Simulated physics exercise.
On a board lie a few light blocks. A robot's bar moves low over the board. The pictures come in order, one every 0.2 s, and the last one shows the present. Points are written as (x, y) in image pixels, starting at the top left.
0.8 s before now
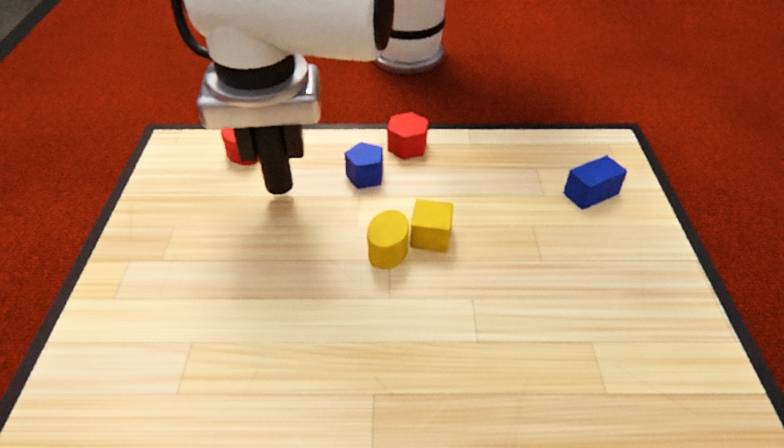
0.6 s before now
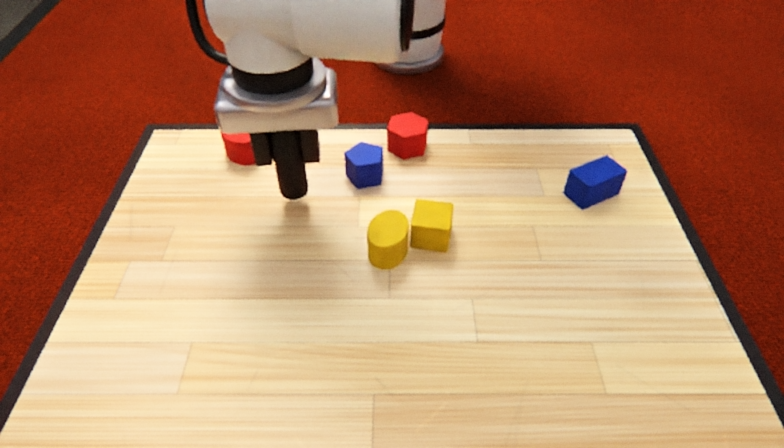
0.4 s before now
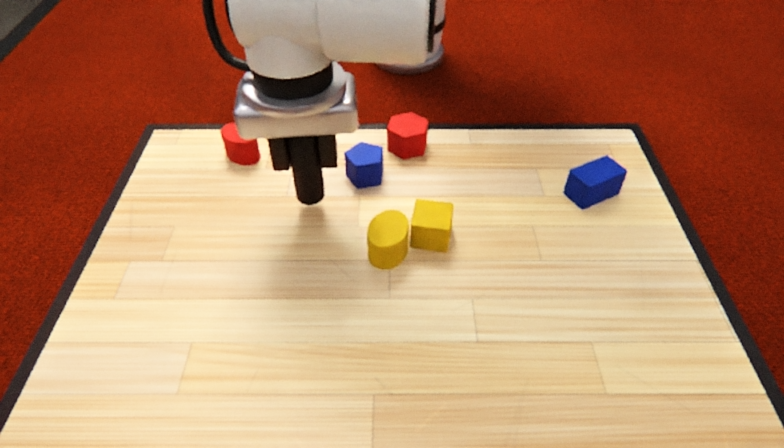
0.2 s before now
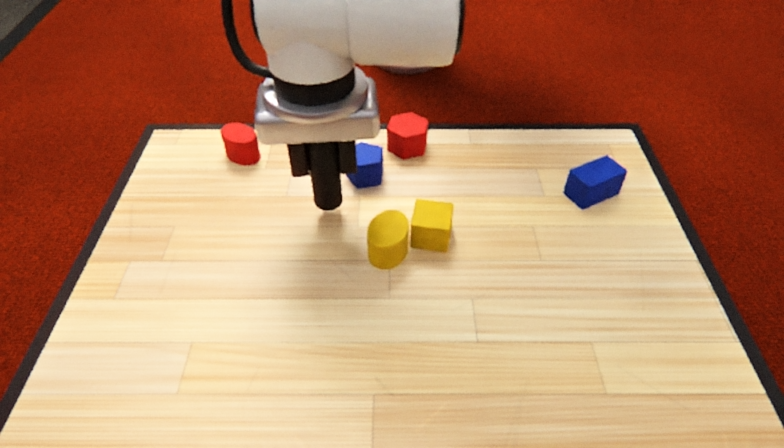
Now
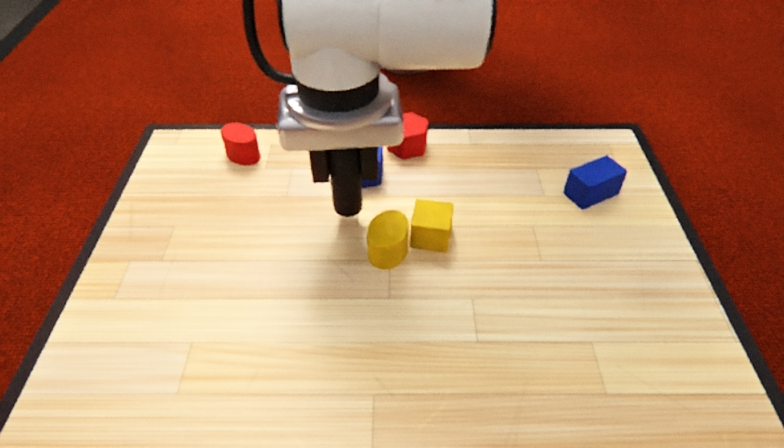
A robot arm moves its dark bar rightward over a wooden board, passing beside still blocks.
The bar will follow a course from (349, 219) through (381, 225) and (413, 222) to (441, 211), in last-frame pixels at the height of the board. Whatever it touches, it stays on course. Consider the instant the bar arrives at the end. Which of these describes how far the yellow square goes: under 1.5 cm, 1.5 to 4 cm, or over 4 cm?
Travels 1.5 to 4 cm.
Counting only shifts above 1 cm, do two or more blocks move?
I'd say no.
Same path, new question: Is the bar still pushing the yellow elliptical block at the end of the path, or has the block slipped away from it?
Expect to find it next to or behind the bar.
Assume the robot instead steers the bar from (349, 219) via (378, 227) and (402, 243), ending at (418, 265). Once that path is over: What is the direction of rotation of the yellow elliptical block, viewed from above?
Spin direction: Clockwise.
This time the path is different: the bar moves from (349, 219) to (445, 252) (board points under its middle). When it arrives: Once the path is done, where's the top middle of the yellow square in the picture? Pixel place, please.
I'd say the yellow square ends with its top centre at (479, 218).
The first path, step by step. One third of the way, bar at (381, 215); nothing pushed yet.
Two thirds of the way, bar at (414, 212); yellow elliptical block at (393, 231), turned 15° clockwise; yellow square at (444, 216), turned 10° clockwise.
At the end, bar at (442, 201); blue pentagonal block in place; yellow elliptical block at (393, 231), turned 15° clockwise; yellow square at (453, 215), turned 40° clockwise.
